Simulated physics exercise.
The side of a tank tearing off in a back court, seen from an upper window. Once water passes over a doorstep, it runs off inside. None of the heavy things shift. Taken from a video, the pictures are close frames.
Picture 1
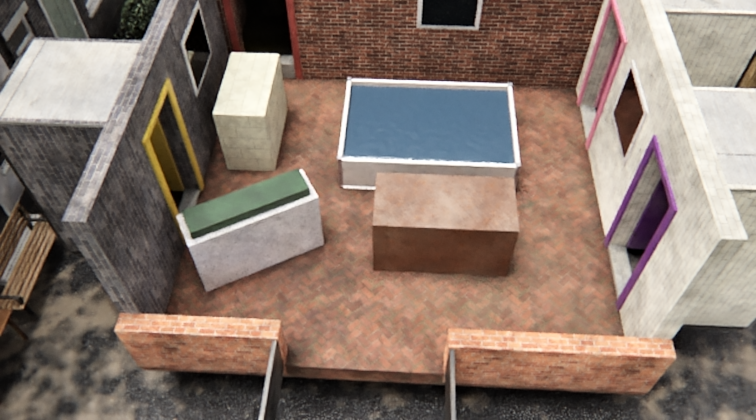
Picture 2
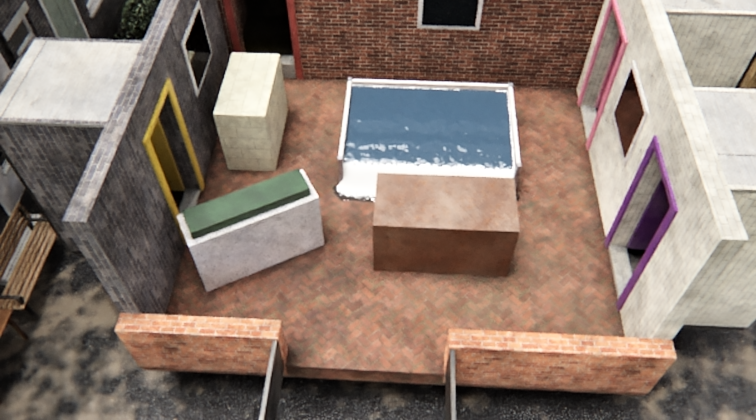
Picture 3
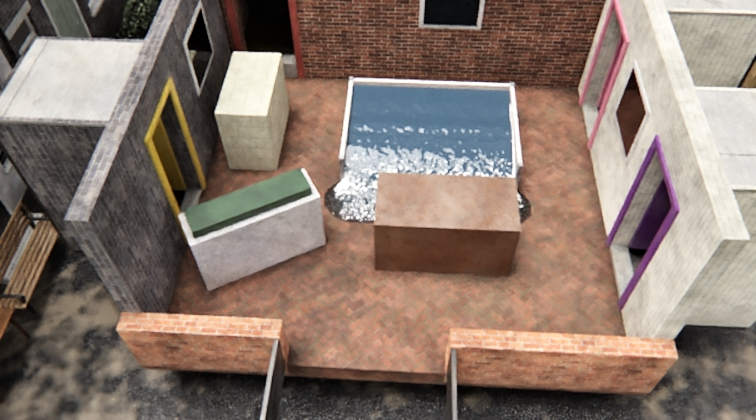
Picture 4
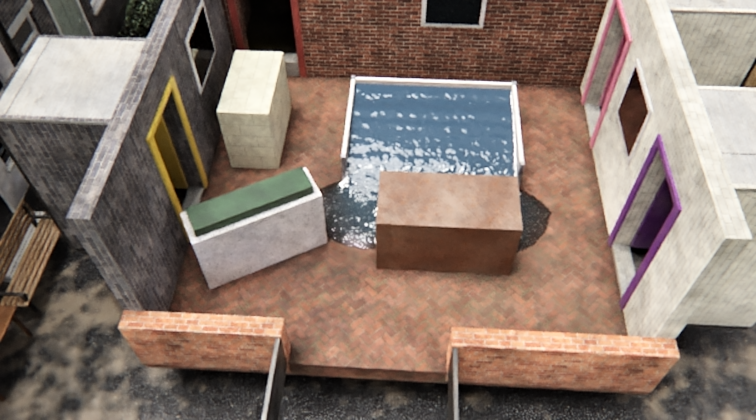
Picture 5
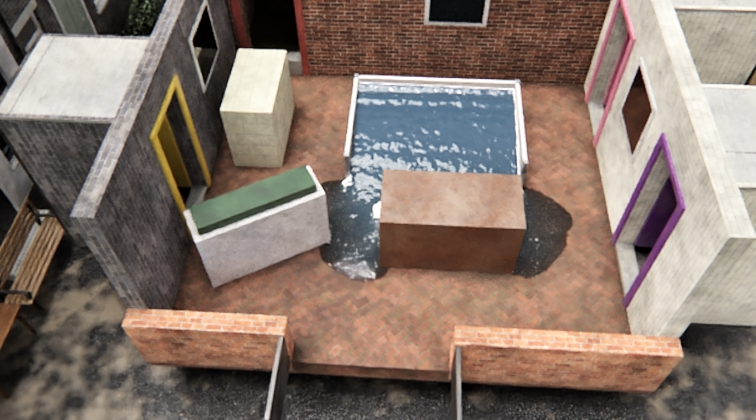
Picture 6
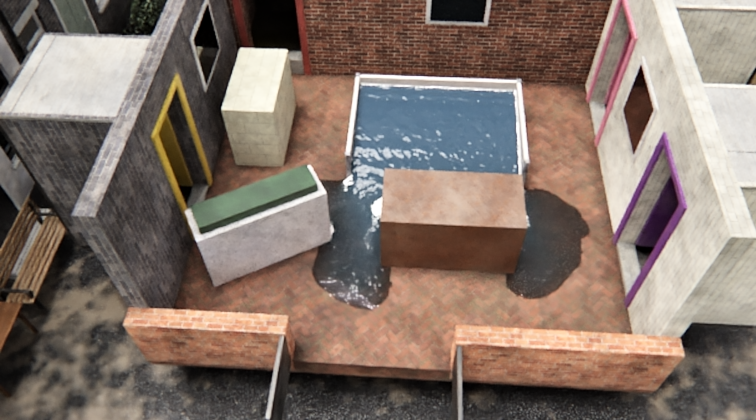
Water pours from the front of a tank and spreads around both sides of a brown block.
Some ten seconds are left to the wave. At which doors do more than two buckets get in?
One by one: The red door will not top two buckets, the pink door will not top two buckets, the yellow door will top two buckets, the purple door will top two buckets.
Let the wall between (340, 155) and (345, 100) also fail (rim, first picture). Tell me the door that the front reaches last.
It would be the door marked purple.
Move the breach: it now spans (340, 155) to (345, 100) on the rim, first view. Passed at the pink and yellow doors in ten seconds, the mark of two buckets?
Note - pink door: Past the mark, yellow door: Past the mark.
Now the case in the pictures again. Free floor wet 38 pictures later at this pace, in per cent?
It works out to about 85 in a hundred.
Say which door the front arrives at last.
That would be the red door.
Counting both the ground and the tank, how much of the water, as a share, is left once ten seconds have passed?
The share not yet gone is roughly 64 percent.
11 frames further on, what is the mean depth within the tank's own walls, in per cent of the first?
Around 44 in a hundred, give or take.
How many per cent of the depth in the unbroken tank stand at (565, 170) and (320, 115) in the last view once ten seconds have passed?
4 and 6 %, in that order.
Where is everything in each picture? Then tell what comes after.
In the first picture, still water in the water tank at (429, 124).
In the second picture, water pours out at (427, 181) and has run to (339, 191).
In the third picture, water pours out at (429, 181) and has run to (331, 202).
In the fourth picture, water pours out at (430, 180) and has run to (539, 227).
In the fifth picture, water pours out at (434, 179) and has run to (558, 246).
In the sixth picture, water pours out at (435, 178) and has run to (334, 288).
A moment on, water covers 40 % of the floor; the red door not reached, the pink door not reached, the yellow door not reached, the purple door wet at the sill, nothing in.
Next, water covers 55 % of the floor; the red door not reached, the pink door wet at the sill, nothing in, the yellow door under two buckets in, the purple door over two buckets in.
Then, water covers 75 % of the floor; the red door not reached, the pink door wet at the sill, nothing in, the yellow door over two buckets in, the purple door over two buckets in.
Later, water covers 85 % of the floor; the red door wet at the sill, nothing in, the pink door wet at the sill, nothing in, the yellow door far over two buckets in, the purple door over two buckets in.
In the end, water covers 95 % of the floor; the red door wet at the sill, nothing in, the pink door under two buckets in, the yellow door far over two buckets in, the purple door over two buckets in.
